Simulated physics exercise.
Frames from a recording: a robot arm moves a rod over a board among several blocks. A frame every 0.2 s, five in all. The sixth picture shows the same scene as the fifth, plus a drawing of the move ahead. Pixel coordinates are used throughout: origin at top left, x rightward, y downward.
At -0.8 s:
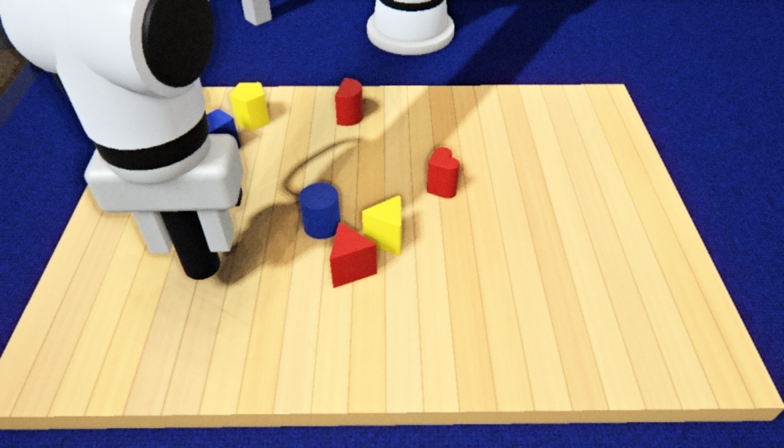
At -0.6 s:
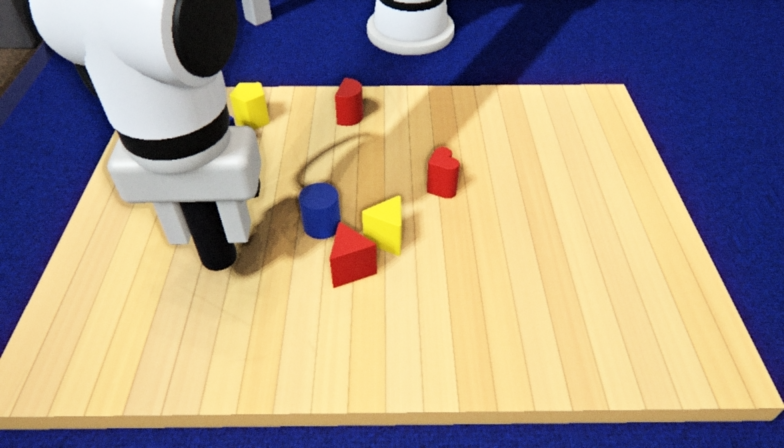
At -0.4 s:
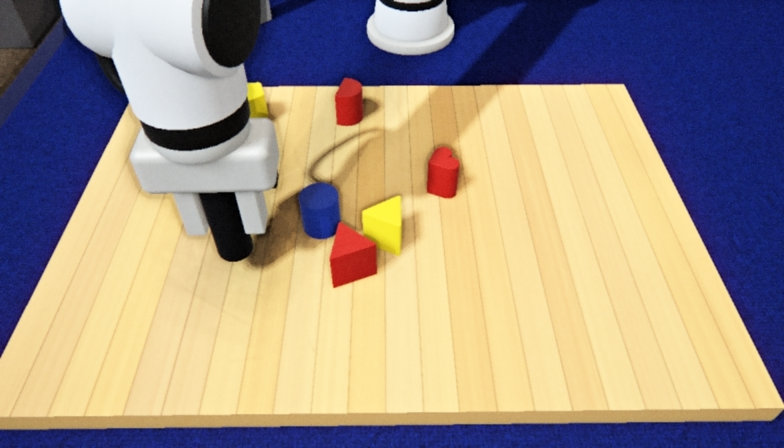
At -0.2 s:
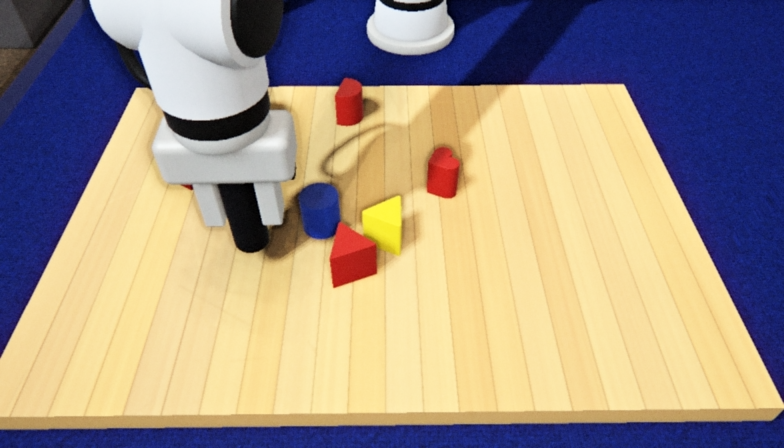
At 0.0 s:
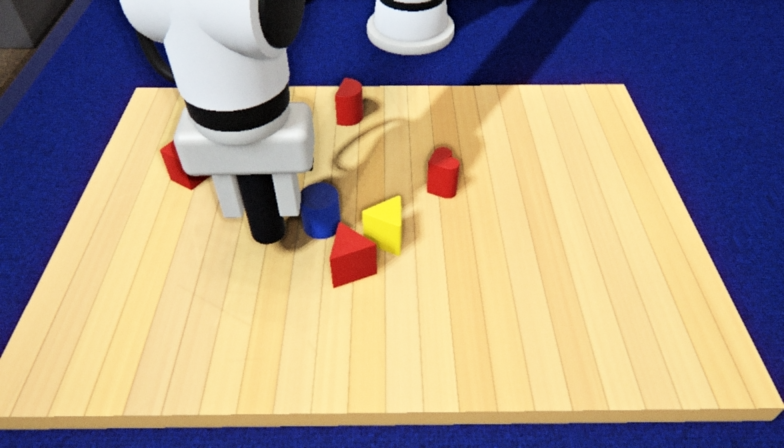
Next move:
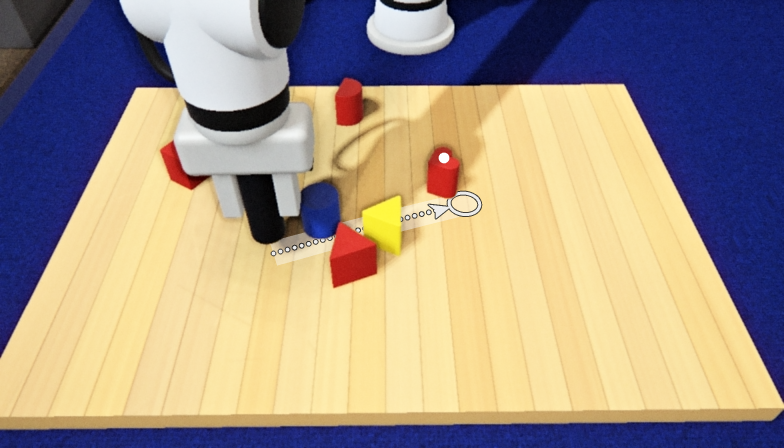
A light wooden board lies on a deep blue surface, seen from above and in front by a camera that stays still. A blue round block, a red triangle and a yellow triangle sit near its middle, with a red heart-shaped block to their right and other red, yellow and blue blocks behind. A white robot arm slides its black rod rightward and slightly back, nearing the blue round block, while the blocks stay still.
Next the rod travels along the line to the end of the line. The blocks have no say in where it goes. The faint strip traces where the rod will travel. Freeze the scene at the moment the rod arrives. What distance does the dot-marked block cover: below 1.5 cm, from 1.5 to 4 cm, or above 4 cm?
My estimate: Under 1.5 cm.
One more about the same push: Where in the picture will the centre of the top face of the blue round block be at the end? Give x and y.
Somewhere near (356, 175).
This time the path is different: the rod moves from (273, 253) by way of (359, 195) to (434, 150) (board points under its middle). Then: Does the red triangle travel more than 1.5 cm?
The answer is no.
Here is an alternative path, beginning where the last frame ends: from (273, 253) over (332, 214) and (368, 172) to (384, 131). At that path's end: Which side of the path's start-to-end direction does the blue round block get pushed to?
Answer: Rightward.
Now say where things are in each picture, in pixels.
Rod's lower end (203, 268); blue round block (319, 195); red triangle (349, 241); yellow triangle (387, 211); red heart-shaped block (444, 158), in the first frame.
Rod (220, 259); blocks still, in the second frame.
Rod (236, 251); blocks still, in the third frame.
Rod (253, 242); blocks still, in the fourth frame.
Rod (269, 234); blue round block (319, 195); red triangle (349, 241); yellow triangle (387, 211); red heart-shaped block (444, 158), in the fifth frame.
Drawn move, in a line from (273, 253) to (464, 204); the dot is on the red heart-shaped block.
The first path, step by step. One third of the way, rod (340, 215); blue round block (345, 180).
Two thirds of the way, rod (405, 198); blue round block (356, 175); yellow triangle (400, 211), turned 25° clockwise.
At the end, rod (467, 184); blue round block (356, 175); red triangle still; yellow triangle (400, 211), turned 25° clockwise; red heart-shaped block (452, 156), turned 40° anticlockwise.
